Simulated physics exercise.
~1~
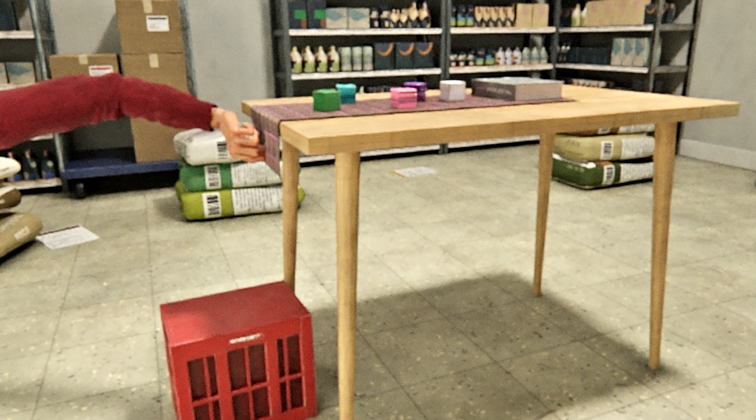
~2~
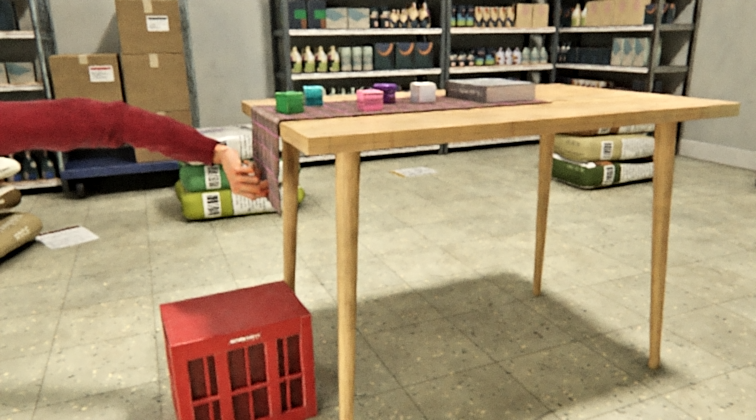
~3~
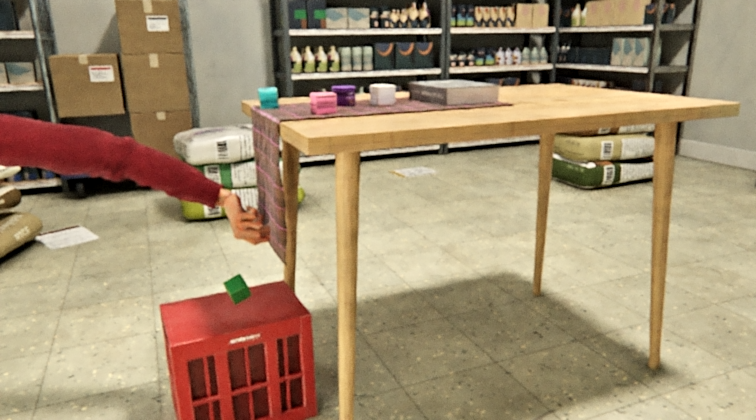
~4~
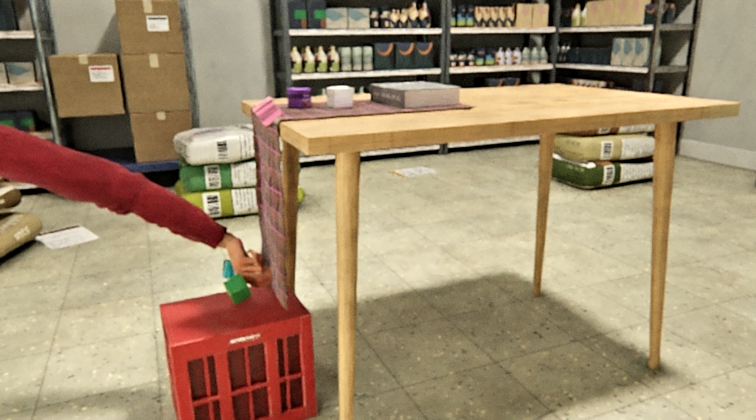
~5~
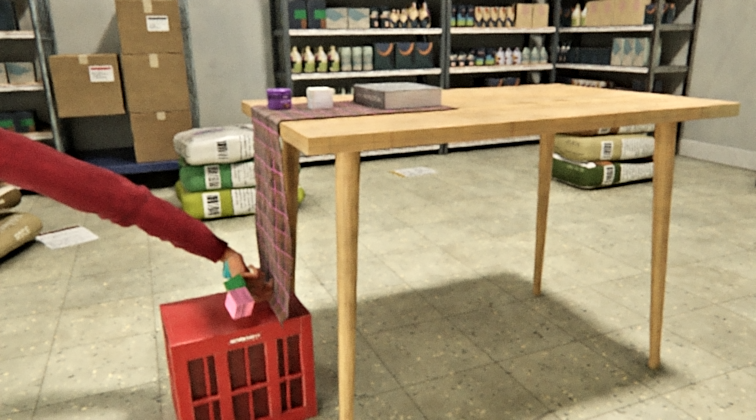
An arm in a red sleeve reaches in from the left and slowly pulls the hanging end of a brownish, patterned cloth on a wooden table, seen from a still, frontal view in a storeroom with stocked shelves. Green, turquoise, pink and white cubes, a purple pot and a grey box sit on top, with a red crate below. As the cloth slides left, the green cube drops onto the crate first. The turquoise cube follows, then the pink one tips over the edge and falls. Finally the hem reaches the crate, with three cubes down and the pot, white cube and box still on the table.
